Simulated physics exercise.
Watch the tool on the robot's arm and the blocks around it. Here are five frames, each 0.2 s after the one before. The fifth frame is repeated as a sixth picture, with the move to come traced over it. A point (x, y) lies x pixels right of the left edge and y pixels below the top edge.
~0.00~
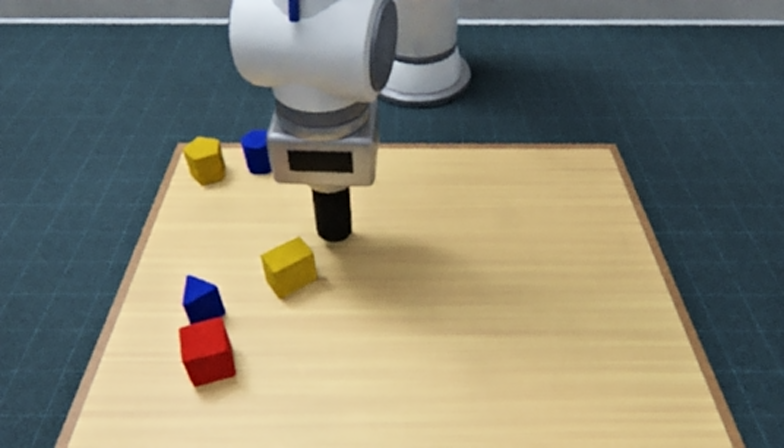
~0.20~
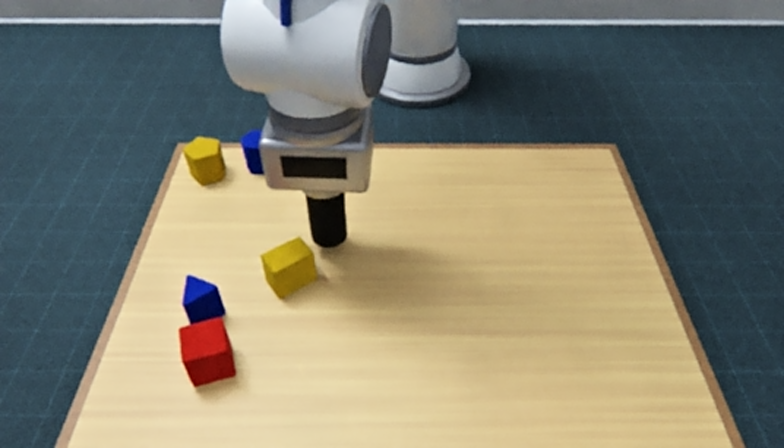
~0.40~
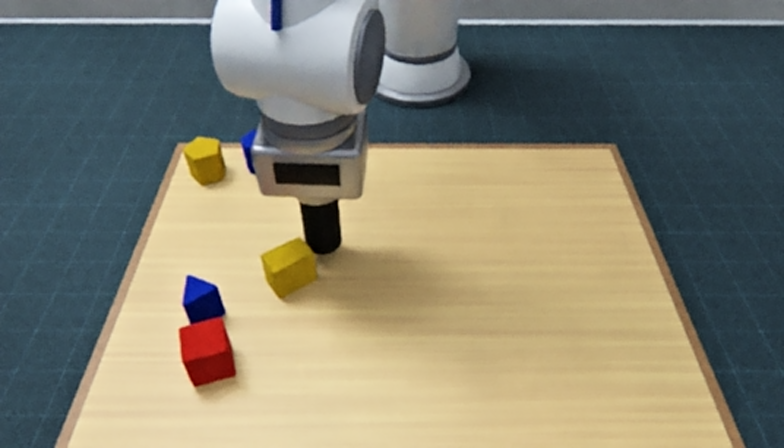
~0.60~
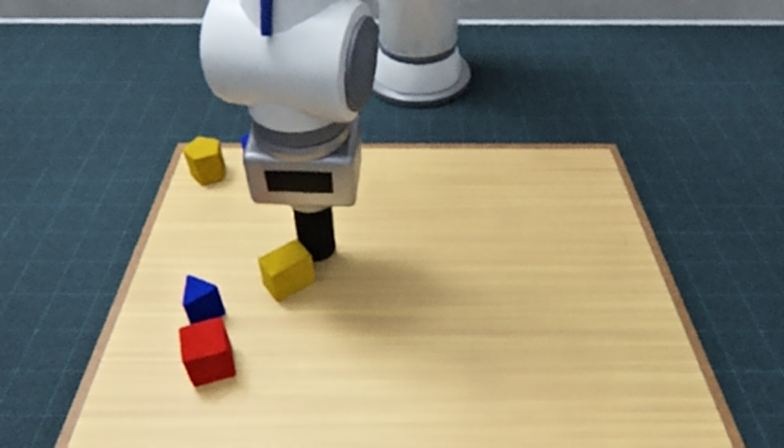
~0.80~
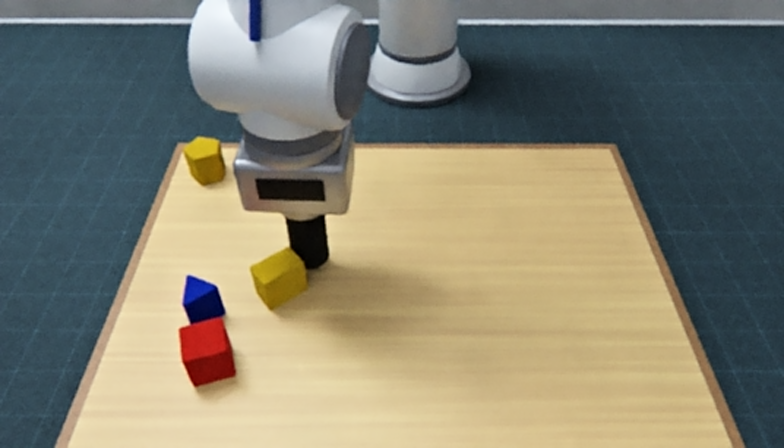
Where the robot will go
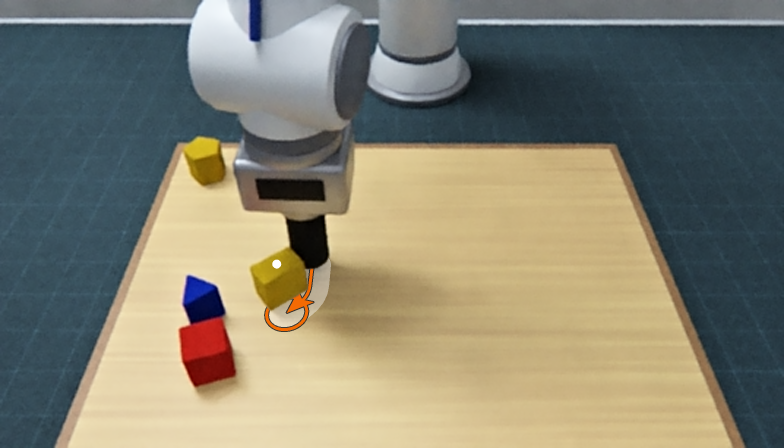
A light wooden board with a darker edge lies on a dark teal floor, seen from above and in front by a still camera. A white robot arm with a black tool stands over it, with yellow and blue blocks at upper left, a yellow block near the tool, and a blue triangle beside a red block at lower left. The tool moves slowly down and left, then nudges the nearby yellow block slightly the same way.
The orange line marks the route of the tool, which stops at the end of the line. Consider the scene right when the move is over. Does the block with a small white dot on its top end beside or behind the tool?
Short answer: No.
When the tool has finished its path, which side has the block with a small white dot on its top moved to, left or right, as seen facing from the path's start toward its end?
It moves off to the right.
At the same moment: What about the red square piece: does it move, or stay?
It stays put.
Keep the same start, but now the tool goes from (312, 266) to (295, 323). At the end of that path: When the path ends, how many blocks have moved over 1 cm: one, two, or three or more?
A single block is moved.
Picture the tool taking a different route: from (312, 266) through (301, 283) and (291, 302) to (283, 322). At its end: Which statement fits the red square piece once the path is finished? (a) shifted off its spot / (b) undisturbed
Answer: A.
Drawn move, from (312, 266) via (310, 282) and (304, 299), ending at (287, 313); the dot is on the yellow oblong block.
What follows on the original path. Halfway along, tool (307, 281); yellow oblong block (262, 281), turned 20° clockwise.
At the end, tool (285, 303); blue triangle (190, 289); red square piece still; yellow oblong block (234, 297), turned 40° clockwise.
